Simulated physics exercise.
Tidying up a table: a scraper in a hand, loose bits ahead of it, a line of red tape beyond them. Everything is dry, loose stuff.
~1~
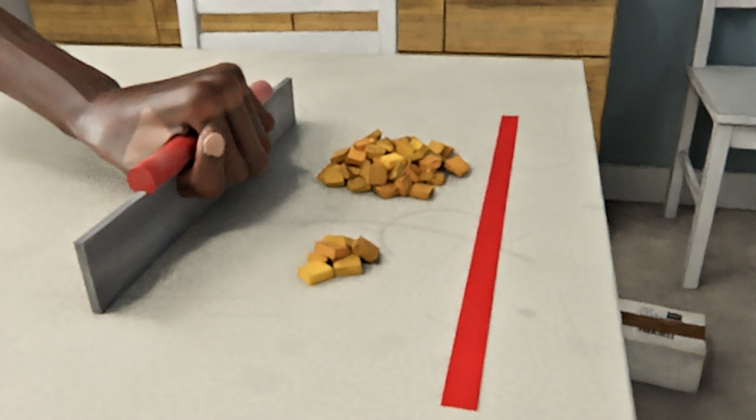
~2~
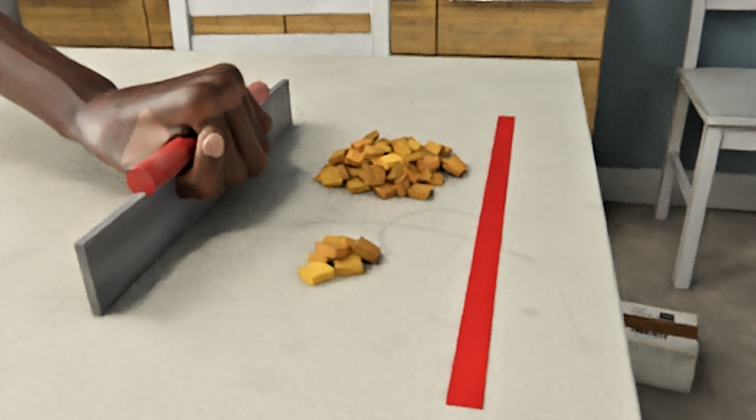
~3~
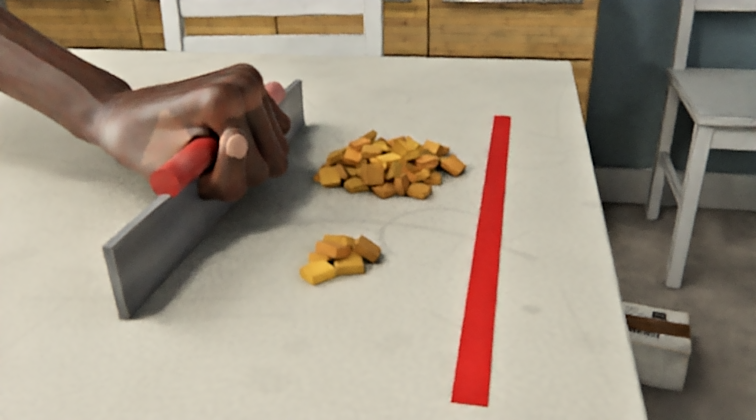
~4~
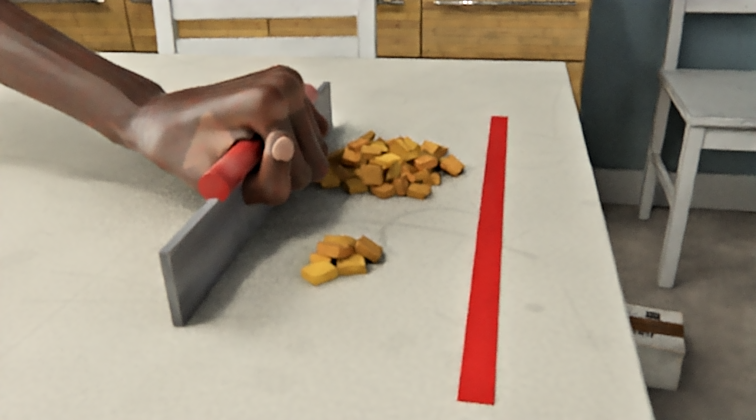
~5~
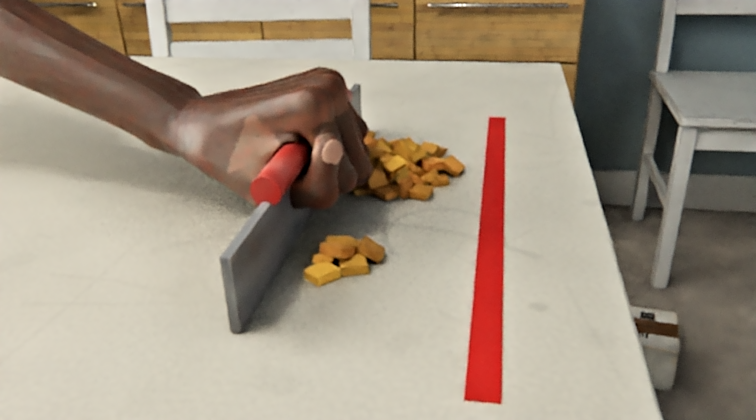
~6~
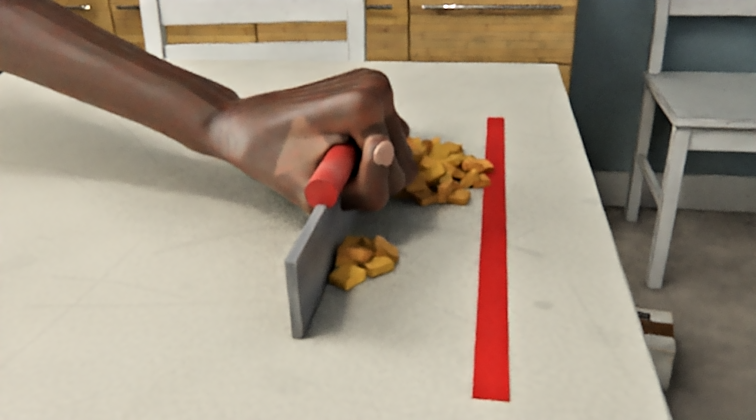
The footage shows a hand holding a gray scraper by its red handle, at rest, then sliding it right across a pale table, pushing two piles of small orange-yellow pieces toward a strip of red tape.
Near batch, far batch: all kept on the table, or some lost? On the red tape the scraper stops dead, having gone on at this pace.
Near batch all kept, far batch some lost.
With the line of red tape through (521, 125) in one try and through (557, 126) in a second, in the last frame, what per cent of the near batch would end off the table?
Lab note - share off: About 0% and about 100%.
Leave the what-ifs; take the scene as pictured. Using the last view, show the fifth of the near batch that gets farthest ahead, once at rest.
About (554, 264).
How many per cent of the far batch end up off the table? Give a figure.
Some 20 %.
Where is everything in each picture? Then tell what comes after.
The first frame shows scraper at (109, 257), at rest; red tape at (509, 123), about a palm's width from the edge; edge at (608, 224); near batch at (333, 250), a few cereal squares; far batch at (391, 166), some cereal squares.
The second frame shows scraper at (109, 258), at rest; far batch at (389, 167).
The third frame shows scraper at (136, 261); near batch at (334, 250).
The fourth frame shows scraper at (188, 267); far batch at (386, 167).
The fifth frame shows scraper at (245, 272); near batch at (338, 251).
The sixth frame shows scraper at (305, 276); red tape at (496, 124); edge at (608, 217); near batch at (356, 253), about two thirds pushed along; far batch at (419, 169), all pushed along.
Then, 0.31 s past the last view, scraper still moving, near (438, 149); near batch all on the table, its front near (475, 256); far batch all on the table, its front near (553, 184).
Then, 0.63 s past the last view, scraper stopped at the red tape; near batch all on the table, its front near (563, 262); far batch a small part over the edge.
Finally, scraper stopped at the red tape; near batch all on the table, its front near (563, 262); far batch a small part over the edge.
